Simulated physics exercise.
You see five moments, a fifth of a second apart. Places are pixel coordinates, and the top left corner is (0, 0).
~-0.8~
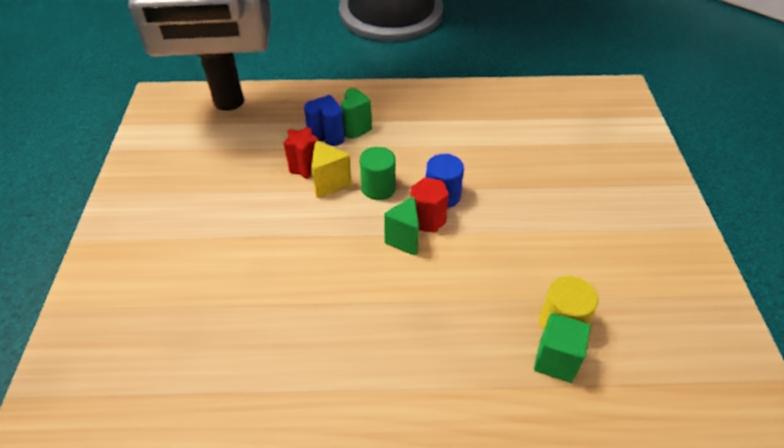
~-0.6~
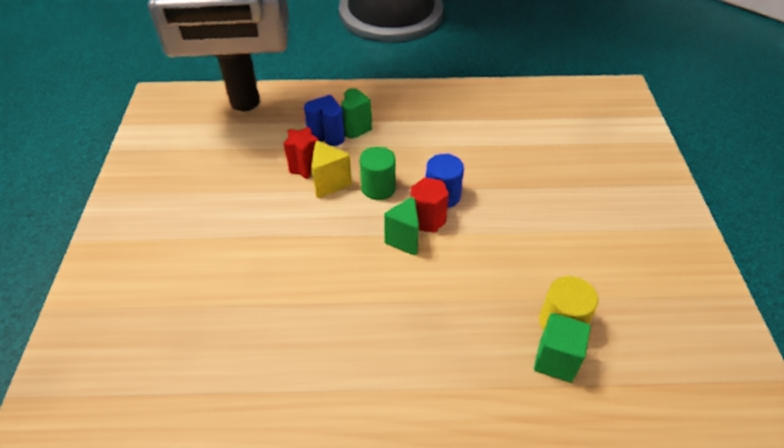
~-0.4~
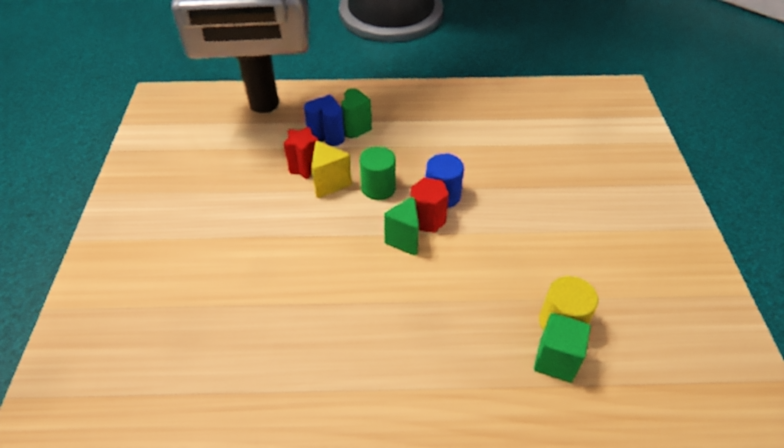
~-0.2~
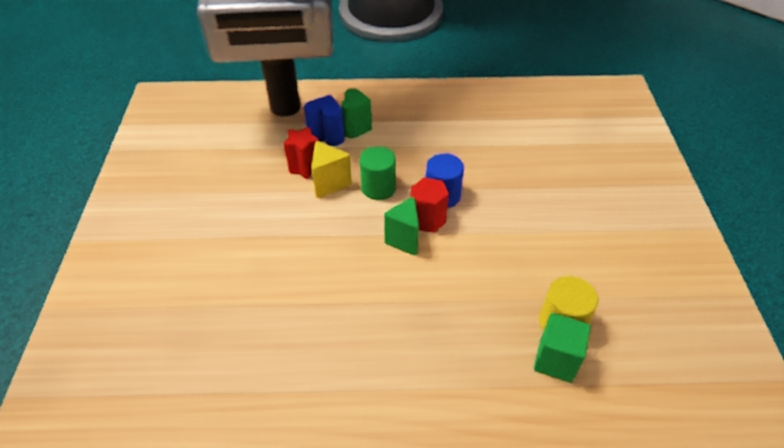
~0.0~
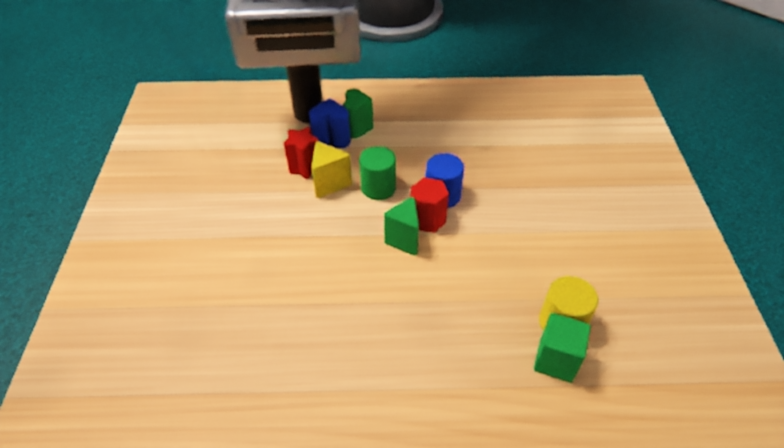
In the video, a robotic arm with a dark stick moves rightward along the far edge of a wooden board scattered with colored blocks, then nudges the blue heart block slightly right beside the green heart block.
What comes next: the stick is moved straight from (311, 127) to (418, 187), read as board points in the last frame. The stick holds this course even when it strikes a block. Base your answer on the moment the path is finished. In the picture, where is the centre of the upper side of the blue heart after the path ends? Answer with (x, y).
The middle of its top is at (444, 175).
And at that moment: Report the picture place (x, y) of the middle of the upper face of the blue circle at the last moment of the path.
About (485, 181).
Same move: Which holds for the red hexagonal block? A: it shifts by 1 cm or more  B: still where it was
Answer: A.
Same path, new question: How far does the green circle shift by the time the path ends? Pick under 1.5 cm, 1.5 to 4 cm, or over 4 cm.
Final distance: 1.5 to 4 cm.
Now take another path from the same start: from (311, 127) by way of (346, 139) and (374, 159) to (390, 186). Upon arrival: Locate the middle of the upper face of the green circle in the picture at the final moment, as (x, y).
The middle of its upper face should be somewhere near (398, 198).
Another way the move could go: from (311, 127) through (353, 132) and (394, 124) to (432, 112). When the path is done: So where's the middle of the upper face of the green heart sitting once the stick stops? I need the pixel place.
The point I'd pick in the picture is (460, 81).
On the path given first. One third of the way, stick (344, 133); blue heart (364, 131); green heart (359, 98), turned 20° anticlockwise.
Two thirds of the way, stick (380, 152); blue heart (404, 151); green heart (359, 98), turned 20° anticlockwise; green circle (390, 174).
At the end, stick (419, 173); blue heart (444, 175), turned 15° clockwise; green heart (359, 98), turned 20° anticlockwise; green circle (394, 181); red hexagonal block (436, 198); blue circle (485, 181).
